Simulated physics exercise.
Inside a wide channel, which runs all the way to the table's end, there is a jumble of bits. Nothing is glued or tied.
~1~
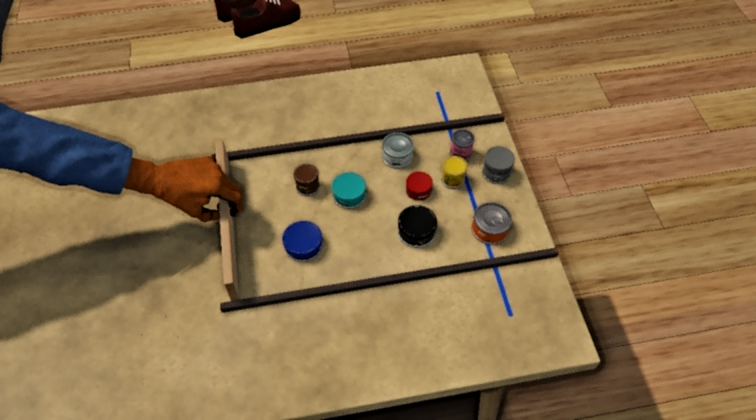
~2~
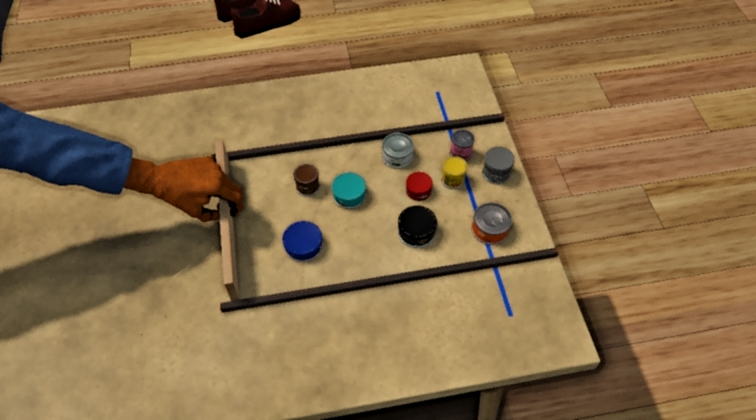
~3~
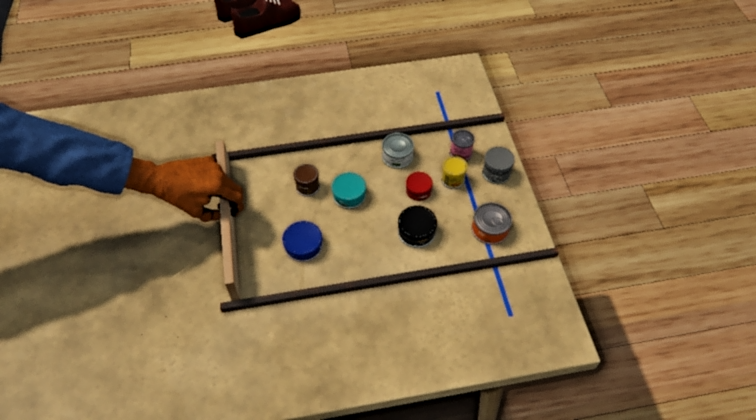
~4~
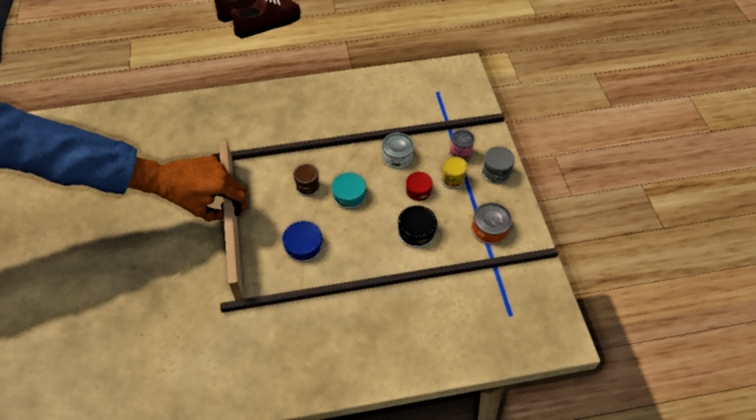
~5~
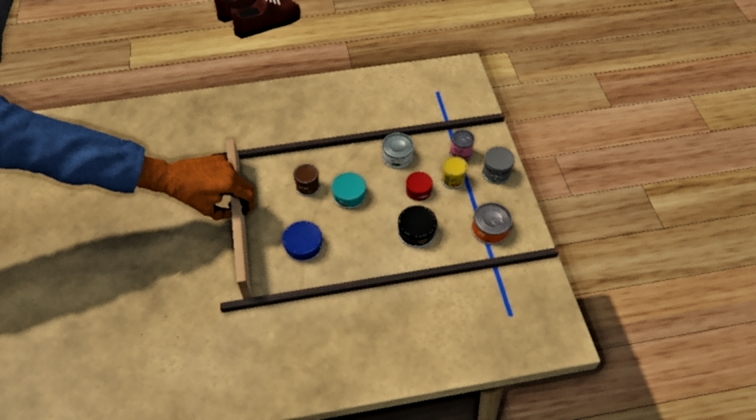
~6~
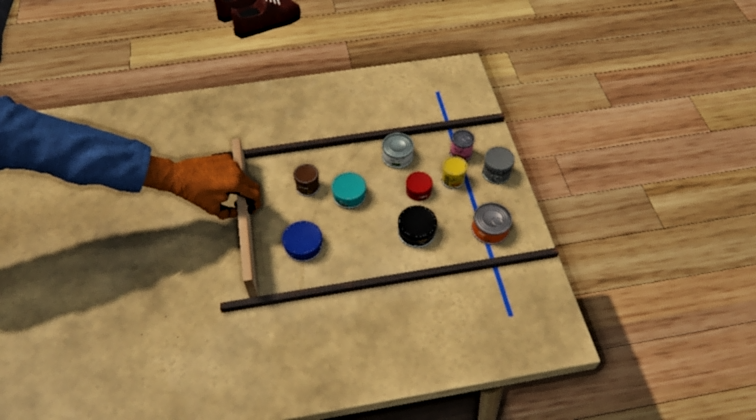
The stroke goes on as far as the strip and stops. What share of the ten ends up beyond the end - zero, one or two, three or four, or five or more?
What ends up beyond the end is one or two of them.
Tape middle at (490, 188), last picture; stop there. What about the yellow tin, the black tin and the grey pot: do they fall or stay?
The yellow tin? It is safe. The black tin? It does not stay. The grey pot? It does not stay.
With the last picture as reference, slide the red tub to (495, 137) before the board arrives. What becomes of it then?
From that start, the object then is safe.
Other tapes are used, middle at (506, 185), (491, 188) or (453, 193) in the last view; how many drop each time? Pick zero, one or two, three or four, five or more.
Counts for the three spots in order: Five or over; three to four; just one or two.
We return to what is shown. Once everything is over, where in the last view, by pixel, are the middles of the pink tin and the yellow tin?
Final centres, in order: Near (493, 143), near (500, 160).
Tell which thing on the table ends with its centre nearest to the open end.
Grey pot.
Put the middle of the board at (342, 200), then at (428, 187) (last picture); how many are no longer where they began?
First position 3; second position 8.
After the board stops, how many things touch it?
Total: 4.
A little later, none off yet; grey pot at rest near (498, 165); orange tin at rest near (492, 223); pink tin at rest near (462, 146).
When it is over, the number that fall off is one or two; down, orange tin.
